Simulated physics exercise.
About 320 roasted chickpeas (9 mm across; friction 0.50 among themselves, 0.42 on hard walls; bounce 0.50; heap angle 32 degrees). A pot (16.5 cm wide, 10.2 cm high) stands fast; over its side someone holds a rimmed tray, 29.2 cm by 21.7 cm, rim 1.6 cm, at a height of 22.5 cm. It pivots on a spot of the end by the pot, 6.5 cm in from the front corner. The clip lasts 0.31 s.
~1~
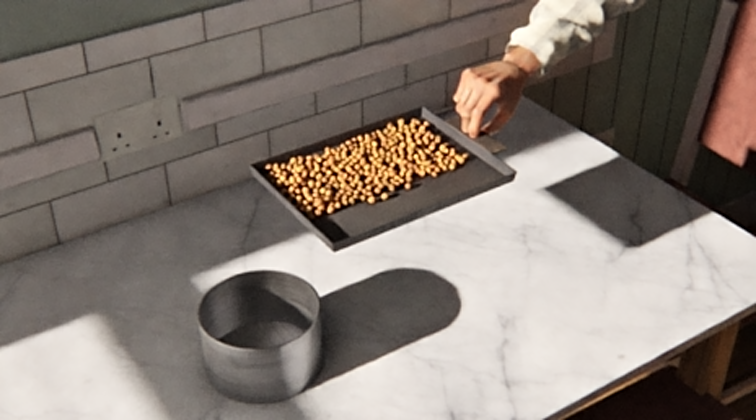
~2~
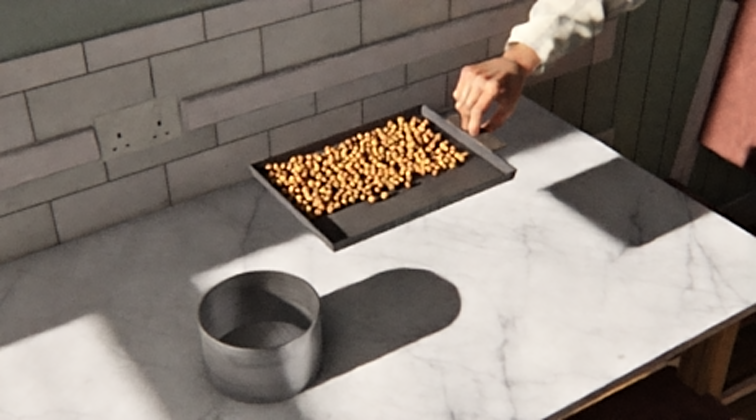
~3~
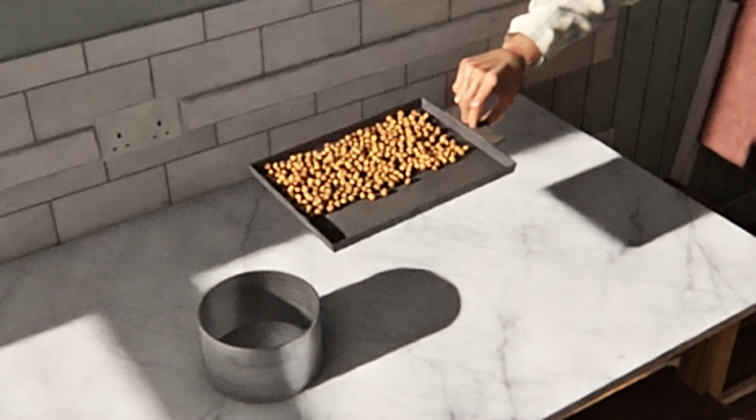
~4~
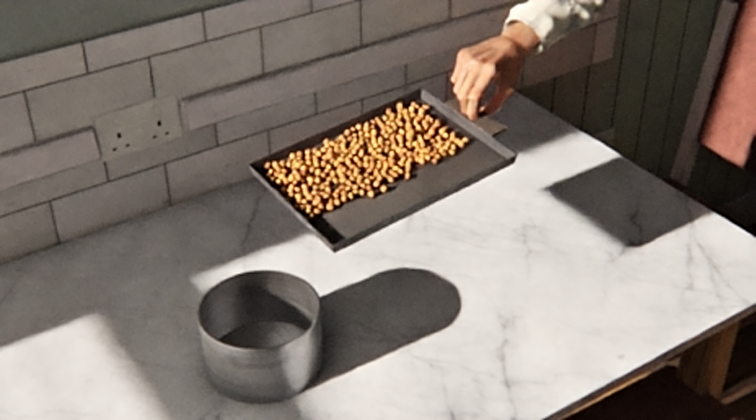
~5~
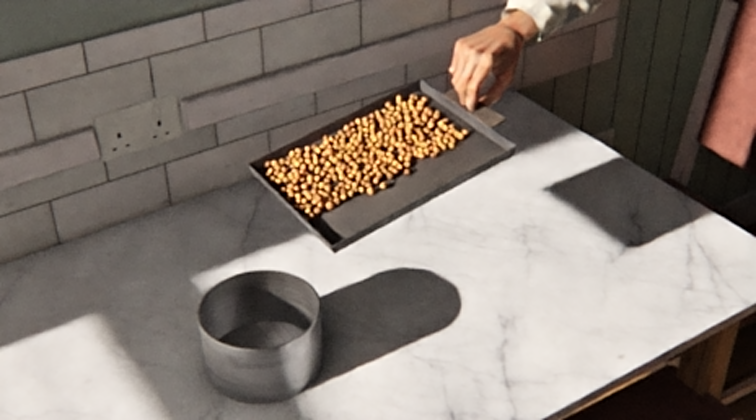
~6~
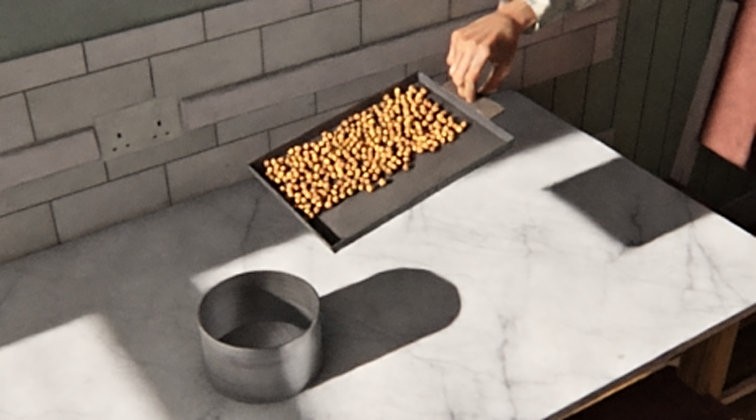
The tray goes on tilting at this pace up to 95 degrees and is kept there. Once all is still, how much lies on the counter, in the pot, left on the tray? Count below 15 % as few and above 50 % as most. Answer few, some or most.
Counter some, pot most, tray few.
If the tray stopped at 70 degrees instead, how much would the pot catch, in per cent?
Then about 0 per cent.
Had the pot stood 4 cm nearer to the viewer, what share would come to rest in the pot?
Then about 75 per cent.
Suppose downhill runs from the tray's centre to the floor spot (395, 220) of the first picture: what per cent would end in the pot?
Some 0 per cent.
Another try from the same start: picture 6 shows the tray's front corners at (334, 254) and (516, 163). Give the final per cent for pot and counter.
Pot 0, counter 100.
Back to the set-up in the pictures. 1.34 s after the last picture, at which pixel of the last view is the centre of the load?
Near (290, 166).
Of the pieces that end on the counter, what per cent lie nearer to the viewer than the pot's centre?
Some 50 per cent.
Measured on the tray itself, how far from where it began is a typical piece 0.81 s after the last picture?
Roughly 7 cm.
Then, 0.81 s after the last picture, tilt 51 degrees; the tray holds 100 %, the pot 0 %.
Then, 1.34 s after the last picture, tilt 76 degrees; the tray holds 100 %, the pot 0 %.
Then, 1.94 s after the last picture, tilt 95 degrees; the tray holds 15 %, the pot 60 %.
In the end, counter 20 %, pot 75 %, tray 0 %.
